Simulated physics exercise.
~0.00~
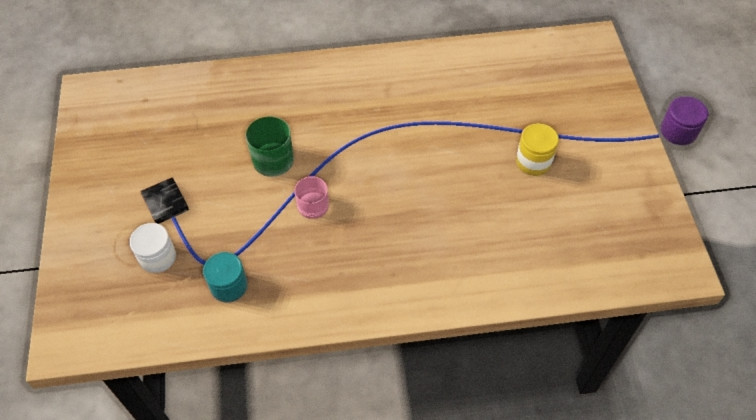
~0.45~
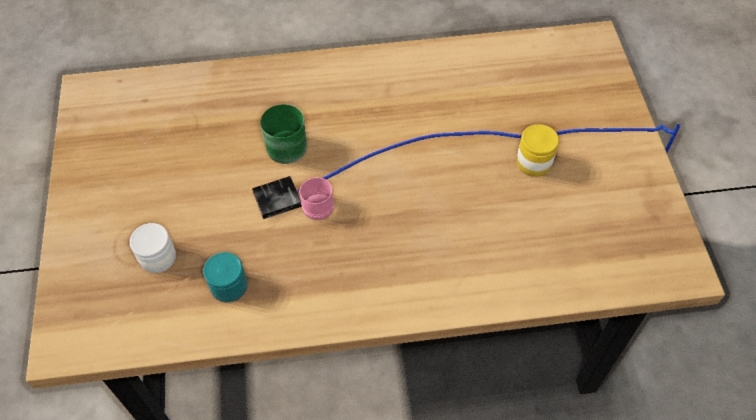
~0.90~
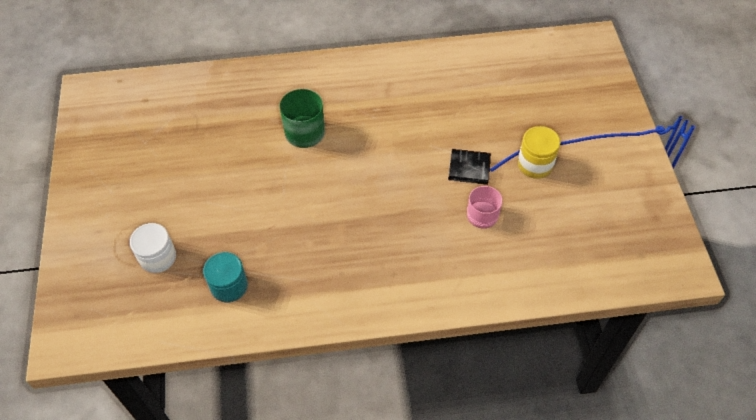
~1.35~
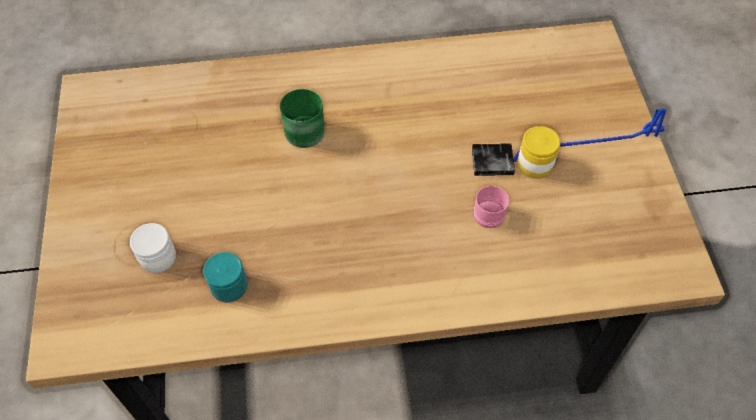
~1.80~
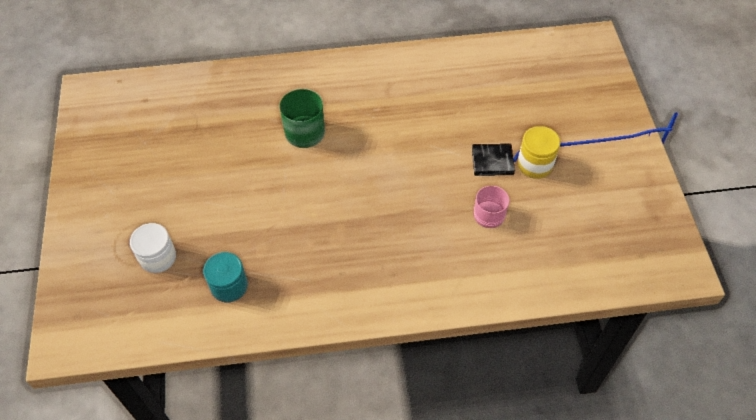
A blue cable snakes across a wooden table on a grey floor, seen from above at an angle, linking a black phone at left to a purple speaker off the right edge. A white canister and teal tub sit at lower left, green and pink cups near the middle, and a yellow canister at right. The speaker drops from view and the phone slides right, the green cup shifting up and right. The phone and pink cup then travel far right. Finally the phone rests against the yellow canister, the cup just below, while the cable's end still shifts at the edge.
